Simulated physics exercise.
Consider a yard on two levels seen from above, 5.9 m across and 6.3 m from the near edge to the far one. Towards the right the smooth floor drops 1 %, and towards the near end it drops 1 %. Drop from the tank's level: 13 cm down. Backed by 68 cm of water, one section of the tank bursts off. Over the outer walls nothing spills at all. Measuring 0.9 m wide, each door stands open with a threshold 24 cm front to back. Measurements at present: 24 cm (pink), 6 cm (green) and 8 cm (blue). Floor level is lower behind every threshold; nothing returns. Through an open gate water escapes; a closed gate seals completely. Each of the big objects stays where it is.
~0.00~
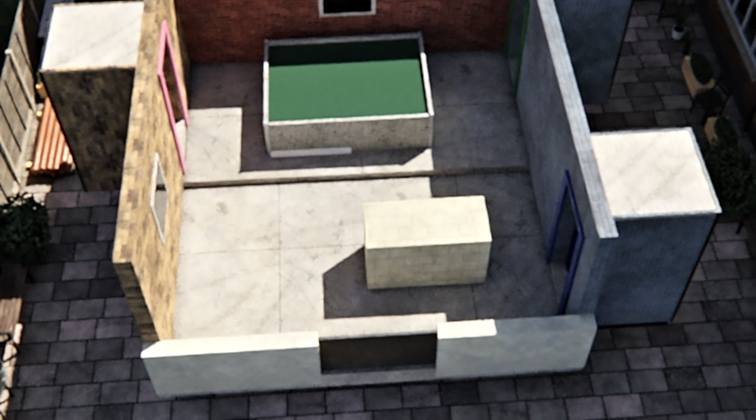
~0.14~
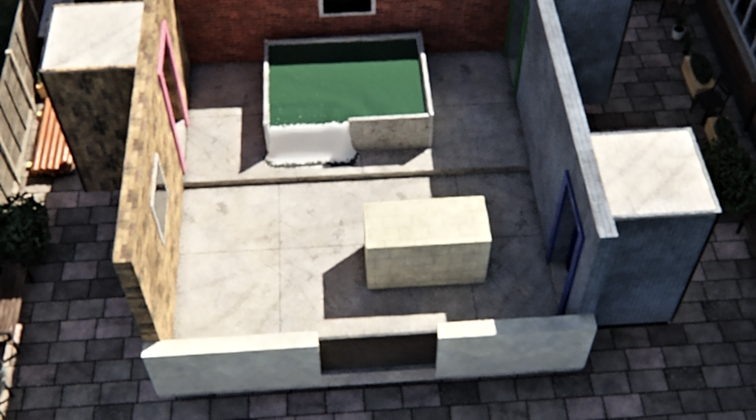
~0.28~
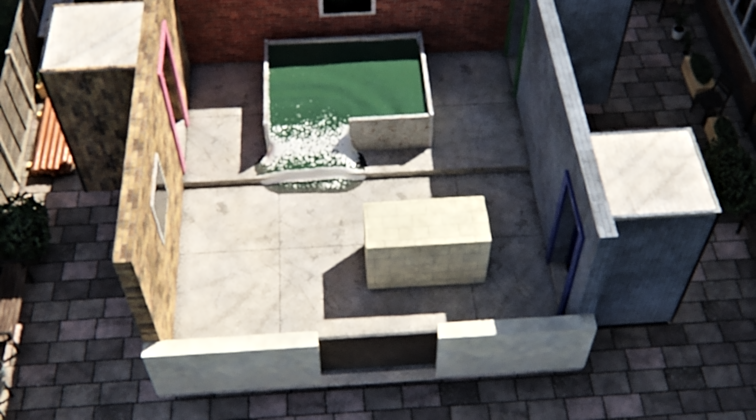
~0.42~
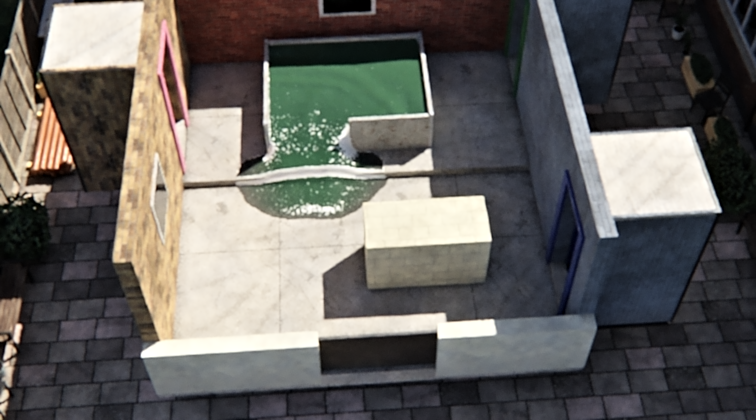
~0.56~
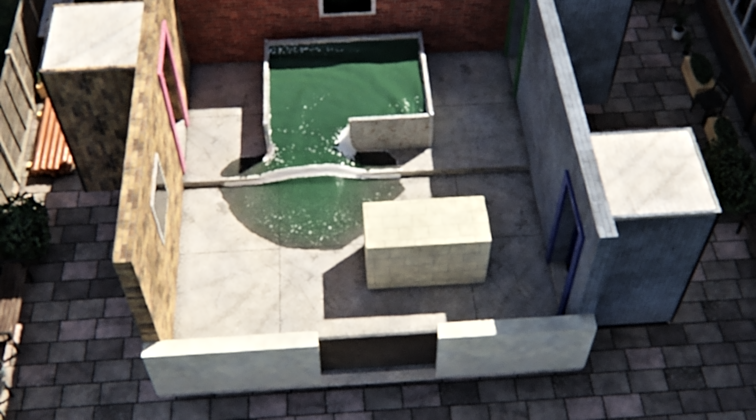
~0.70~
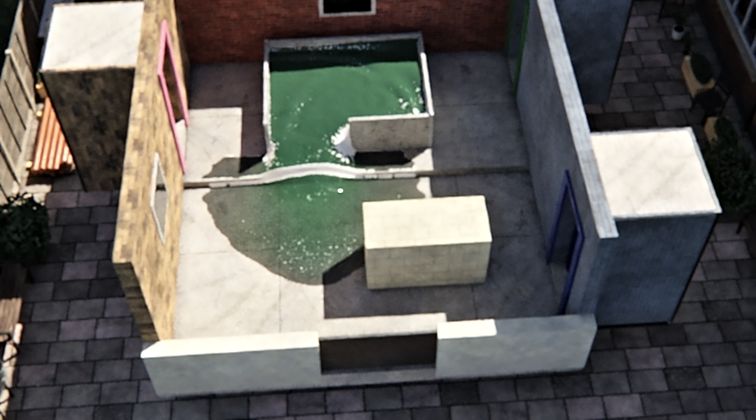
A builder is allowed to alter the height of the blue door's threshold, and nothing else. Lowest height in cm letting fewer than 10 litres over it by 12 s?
About 23 centimetres.
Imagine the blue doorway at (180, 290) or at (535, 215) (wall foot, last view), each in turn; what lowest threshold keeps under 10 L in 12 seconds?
Around 23 and 18 cm respectively.
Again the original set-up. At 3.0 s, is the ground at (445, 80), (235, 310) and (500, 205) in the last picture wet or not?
Going in order: Untouched, swamped, swamped.
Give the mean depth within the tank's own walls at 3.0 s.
Some 31 cm.
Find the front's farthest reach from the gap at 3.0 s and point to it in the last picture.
The farthest wet point sits near (559, 347) in the last view.
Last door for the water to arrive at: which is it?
The last one is the green door.
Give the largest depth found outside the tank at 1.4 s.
38 cm.
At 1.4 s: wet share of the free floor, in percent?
I'd say near 40 percent is wet.
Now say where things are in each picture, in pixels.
In the first picture, still water, 68 cm deep, in the tank at (346, 80); the blue door at (564, 251) is dry.
In the second picture, water pours out at (310, 140) and has run 0.3 m, to (276, 165); about 10 cm deep outside, 68 cm at the back.
In the third picture, the gap is at (310, 142), the front 0.8 m out at (320, 190); the back of the tank holds 68 cm.
In the fourth picture, water pours out at (310, 143) and has run 1.3 m, to (317, 216); about 10 cm deep outside, 68 cm at the back.
In the fifth picture, the gap is at (310, 143), the front 1.9 m out at (304, 246); the back of the tank holds 65 cm.
In the sixth picture, the gap is at (310, 143), the front 2.6 m out at (308, 280); the back of the tank holds 58 cm; the blue door at (564, 251), 4.8 m from the gap, is still 2.8 m from the nearest water.
After 1.4 s water covers 40 % of the floor, deepest (38 cm) near (290, 162); it has not reached the blue door.
After 3.0 s water covers 60 % of the floor, deepest (38 cm) near (197, 368); 6 cm at the blue door, 0 litres in over its 8 cm threshold.
After 12.0 s water covers 80 % of the floor, deepest (18 cm) near (331, 360); 16 cm at the blue door, 509 litres in over its 8 cm threshold.
At the blue door as built, the water arrived by 2.7 s and peaked near 21 cm at 5.0 s.
With a threshold of 19 cm, 50 litres would have come in within the 12 s; with 25.5 cm, 4 litres. So under 10 litres takes about 23 cm.
